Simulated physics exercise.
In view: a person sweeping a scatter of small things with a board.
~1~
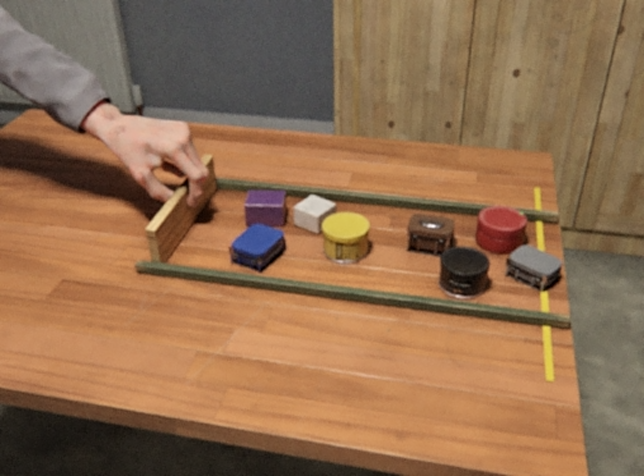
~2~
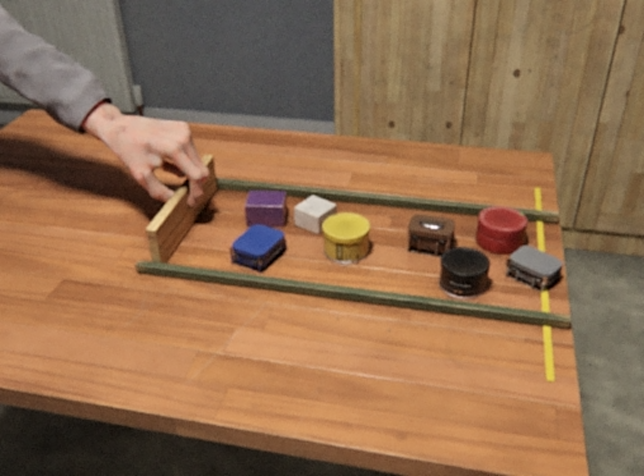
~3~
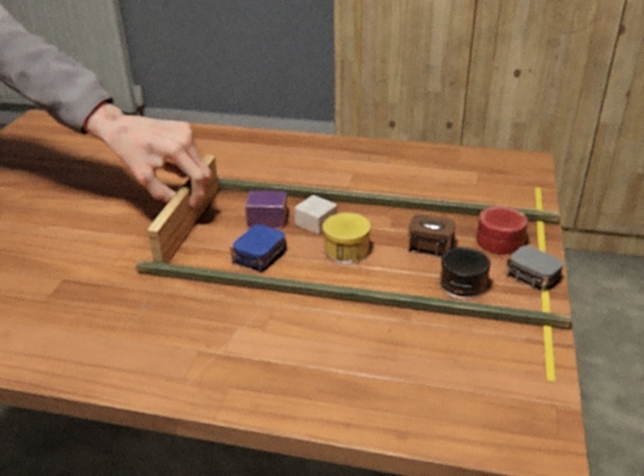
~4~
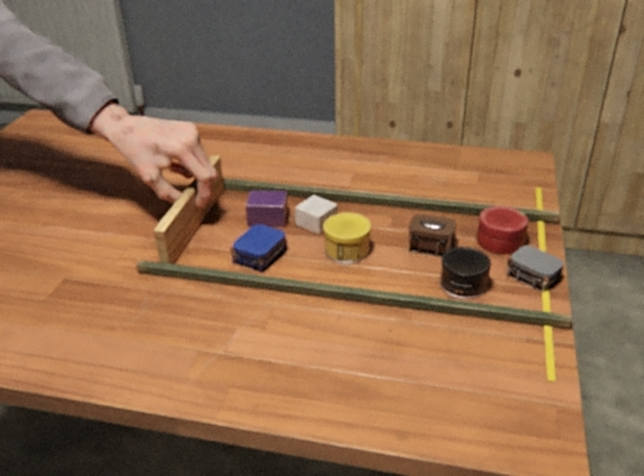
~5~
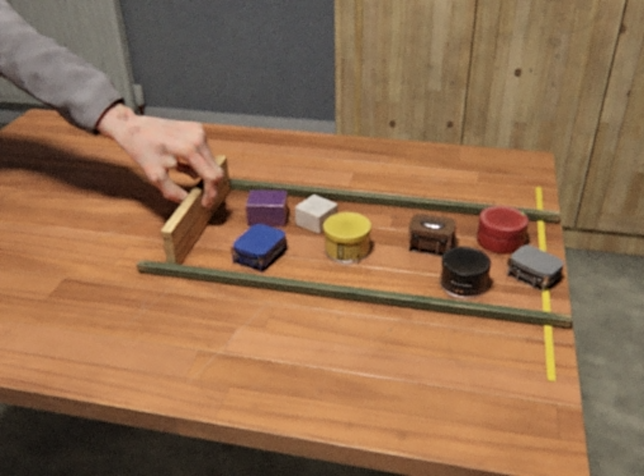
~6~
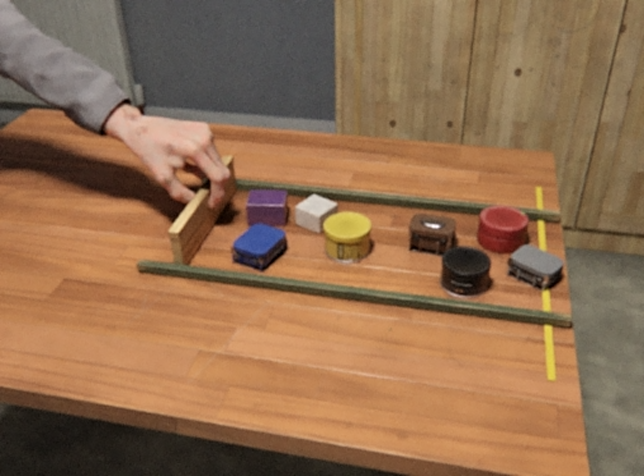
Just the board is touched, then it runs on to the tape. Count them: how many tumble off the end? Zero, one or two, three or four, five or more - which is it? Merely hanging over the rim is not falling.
The number going over the end will be at least five.
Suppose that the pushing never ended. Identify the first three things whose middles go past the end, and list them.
Those three are the red lid, the grey case and the brown case, in that order.
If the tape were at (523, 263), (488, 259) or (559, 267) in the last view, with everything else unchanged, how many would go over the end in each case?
So, one try after another, the floor gets 6, then 3, then 8.
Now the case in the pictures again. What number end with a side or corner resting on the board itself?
The count in contact is 2.
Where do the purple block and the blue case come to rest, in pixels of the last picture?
(566, 241) and (567, 282).
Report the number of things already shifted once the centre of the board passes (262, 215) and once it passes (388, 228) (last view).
The count reaches 3 first and 7 second.
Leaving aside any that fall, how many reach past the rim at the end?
It's 2.
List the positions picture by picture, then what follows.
In the first picture, grey case (534, 269); red lid (501, 229); black pot (463, 273); board (185, 207); tape (542, 266).
In the second picture, red lid (501, 230); board (185, 207).
In the third picture, black pot (464, 273); purple block (267, 209).
In the fourth picture, grey case (536, 269); brown case (432, 235).
In the fifth picture, red lid (502, 229); white block (316, 214).
In the sixth picture, grey case (536, 268); red lid (502, 229); black pot (465, 272); board (206, 208); tape (544, 265).
A little later, none off yet; grey case at rest near (536, 268); red lid at rest near (502, 229); black pot at rest near (465, 272).
Next, none off yet; grey case at rest near (536, 268); red lid shifted about its own width near (533, 232); black pot moving near (475, 278).
Later still, one off so far; grey case on its side near (587, 313); red lid fallen; black pot shifted about its own width near (544, 291).
When it is over, the number that fall off is five or more; down, white block, yellow pot, brown case, black pot, red lid and grey case.
